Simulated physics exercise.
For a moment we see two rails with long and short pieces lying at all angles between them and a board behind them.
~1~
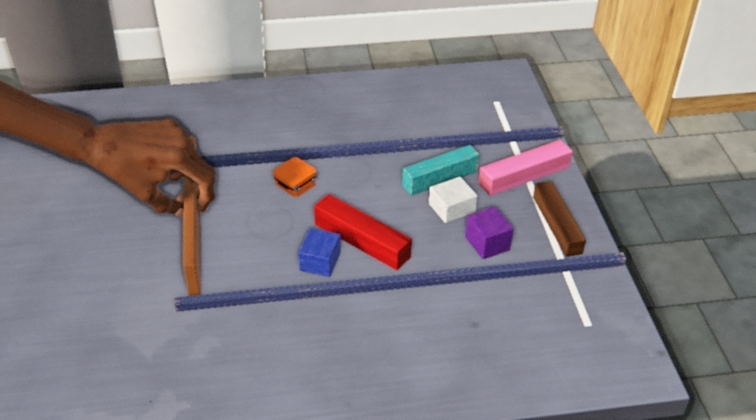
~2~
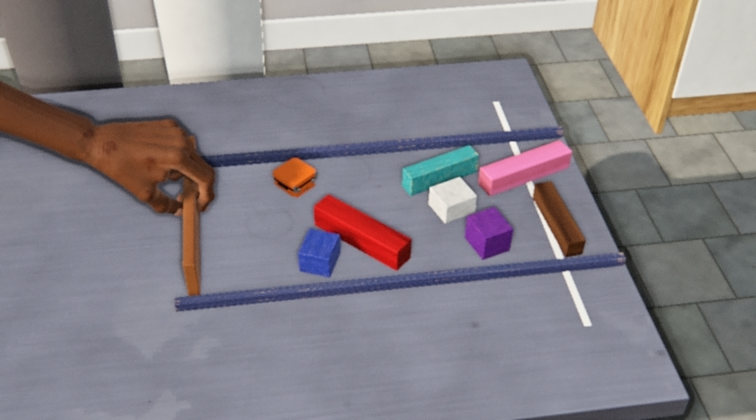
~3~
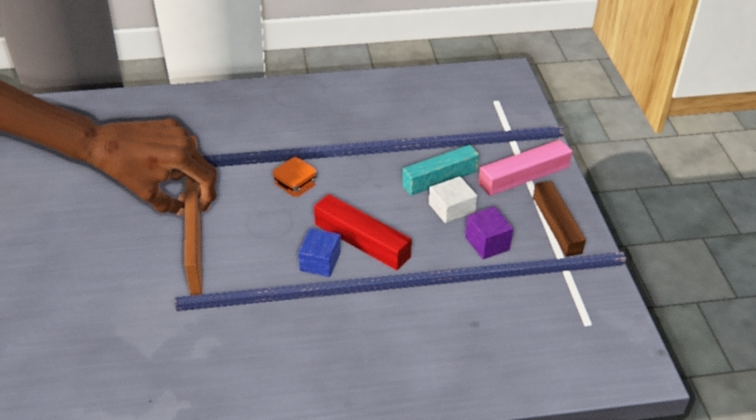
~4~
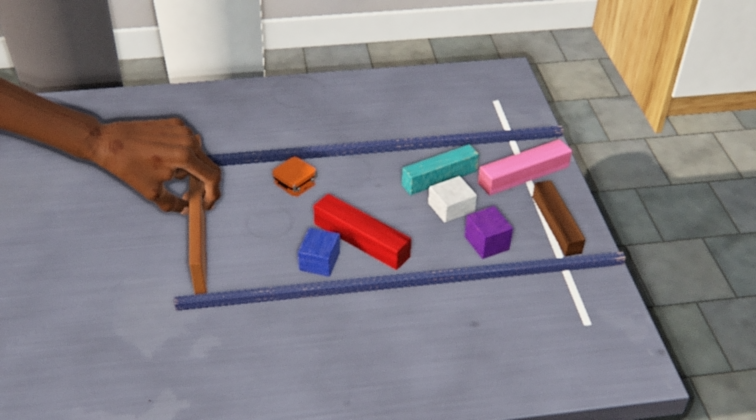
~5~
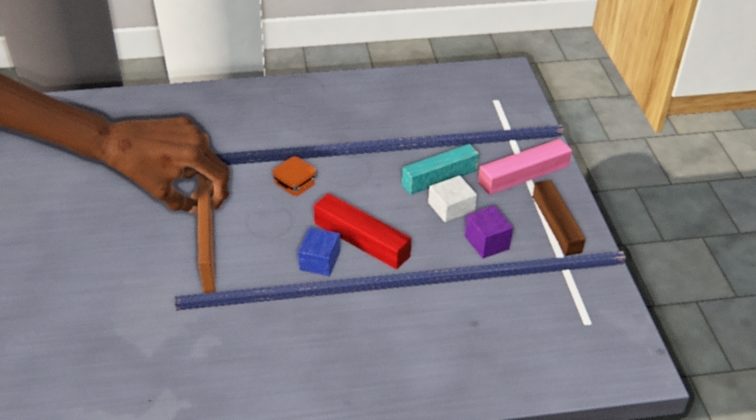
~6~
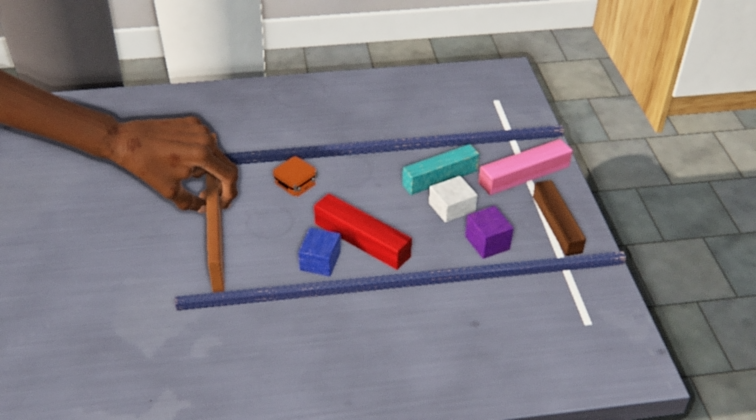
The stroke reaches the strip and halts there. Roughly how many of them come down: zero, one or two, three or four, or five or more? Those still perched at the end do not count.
Three or four.
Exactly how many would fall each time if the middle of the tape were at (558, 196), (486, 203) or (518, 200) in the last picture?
The three tries give 5, 0 and 2.
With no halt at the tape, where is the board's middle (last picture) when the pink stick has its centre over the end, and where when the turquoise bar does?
Middle approx. at (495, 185), then approx. at (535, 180).
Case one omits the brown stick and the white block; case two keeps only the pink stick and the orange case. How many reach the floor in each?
Result: 3 in the first case, with 2 in the second.
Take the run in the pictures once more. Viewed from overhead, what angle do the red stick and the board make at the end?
Angle: Roughly 30 degrees.
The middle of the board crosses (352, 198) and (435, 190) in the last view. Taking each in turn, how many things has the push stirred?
By then 3, and 7.
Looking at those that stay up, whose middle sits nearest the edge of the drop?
Closest at the end: The turquoise bar.
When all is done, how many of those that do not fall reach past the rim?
As for overhanging, the count is 3.
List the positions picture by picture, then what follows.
The first frame shows brown stick (558, 218); pink stick (526, 167); purple block (489, 233); board (192, 213); tape (536, 199).
The second frame shows pink stick (525, 168); blue block (320, 253).
The third frame shows purple block (489, 233); orange case (295, 179).
The fourth frame shows brown stick (558, 217); turquoise bar (440, 170).
The fifth frame shows pink stick (525, 167); red stick (362, 231).
The sixth frame shows brown stick (558, 217); pink stick (526, 167); purple block (489, 232); board (214, 210); tape (536, 198).
A little later, none off yet; brown stick at rest near (558, 217); pink stick at rest near (526, 167); purple block at rest near (489, 232).
Next, none off yet; brown stick at rest near (558, 217); pink stick at rest near (526, 167); purple block shifted a little near (503, 230).
Later still, none off yet; brown stick shifted a little near (597, 209); pink stick shifted a little near (570, 151); purple block shifted well along near (579, 215).
When it is over, the number that fall off is three or four; down, purple block, pink stick and brown stick.
